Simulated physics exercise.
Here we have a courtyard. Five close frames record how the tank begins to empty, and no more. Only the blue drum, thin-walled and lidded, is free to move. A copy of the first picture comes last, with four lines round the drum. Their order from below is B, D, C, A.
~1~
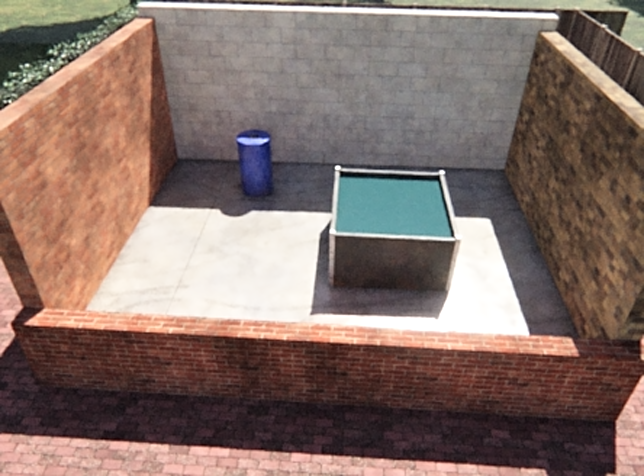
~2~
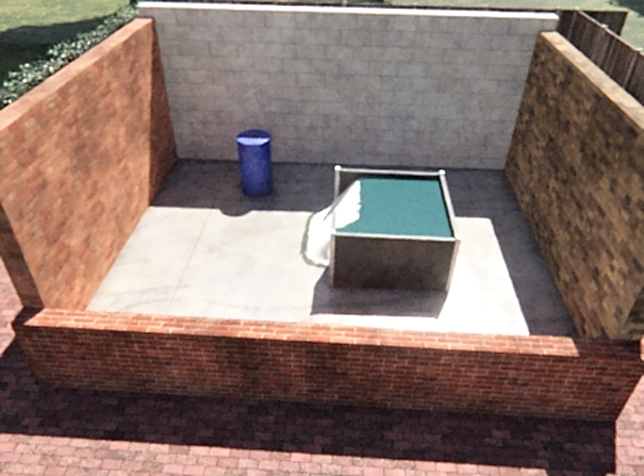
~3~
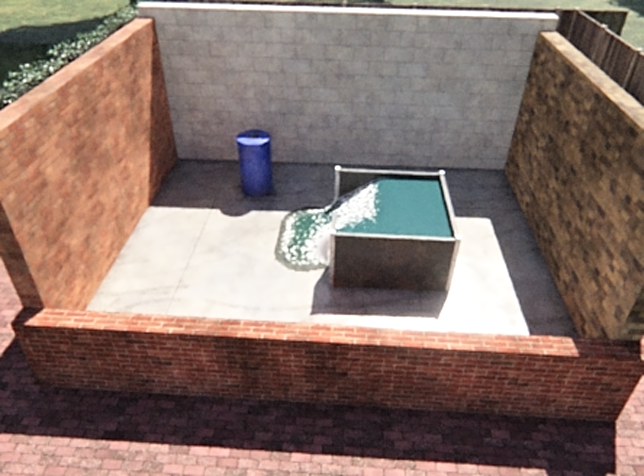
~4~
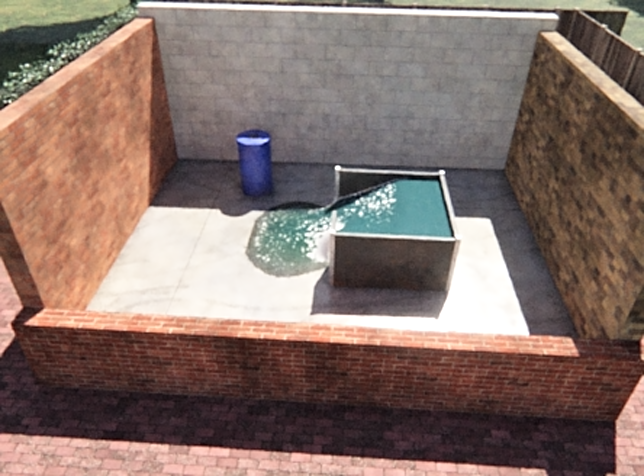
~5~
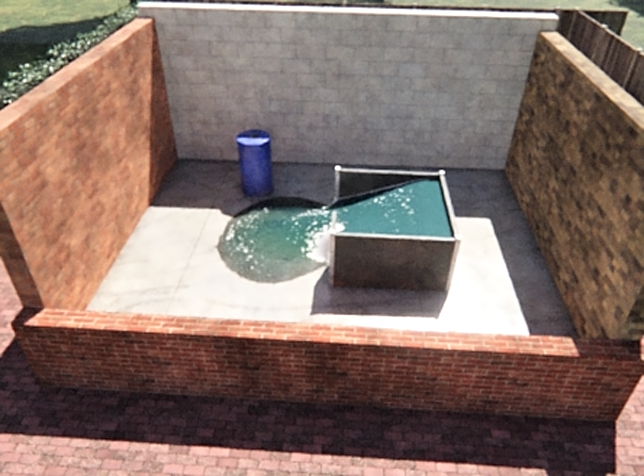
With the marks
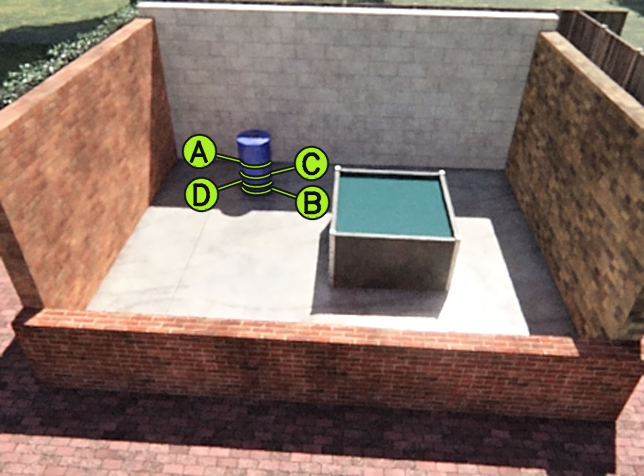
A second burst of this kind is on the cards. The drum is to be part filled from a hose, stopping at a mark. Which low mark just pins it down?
I would pick mark C.
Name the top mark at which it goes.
D.
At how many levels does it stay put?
Two.
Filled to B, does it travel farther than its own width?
Yes.
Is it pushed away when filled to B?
Yes, it does.
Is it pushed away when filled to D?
Yes.
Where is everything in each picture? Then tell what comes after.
In the first frame, lid of the blue drum at (254, 137); tank full, its middle at (391, 206).
In the second frame, 2 % of the ground under water, its edge towards the drum at (321, 213).
In the third frame, 4 % of the ground under water, its edge towards the drum at (290, 216).
In the fourth frame, 7 % of the ground under water, its edge towards the drum at (274, 210).
In the fifth frame, lid of the blue drum at (254, 137); 11 % of the ground under water, its edge towards the drum at (268, 202).
In lime, A at (253, 167); B at (255, 193); C at (254, 178); D at (254, 186); from the bottom up B, D, C, A.
With A, it does not move.
With B, it is pushed about twice its own width away.
With C, it does not move.
With D, it is pushed about its own width away.
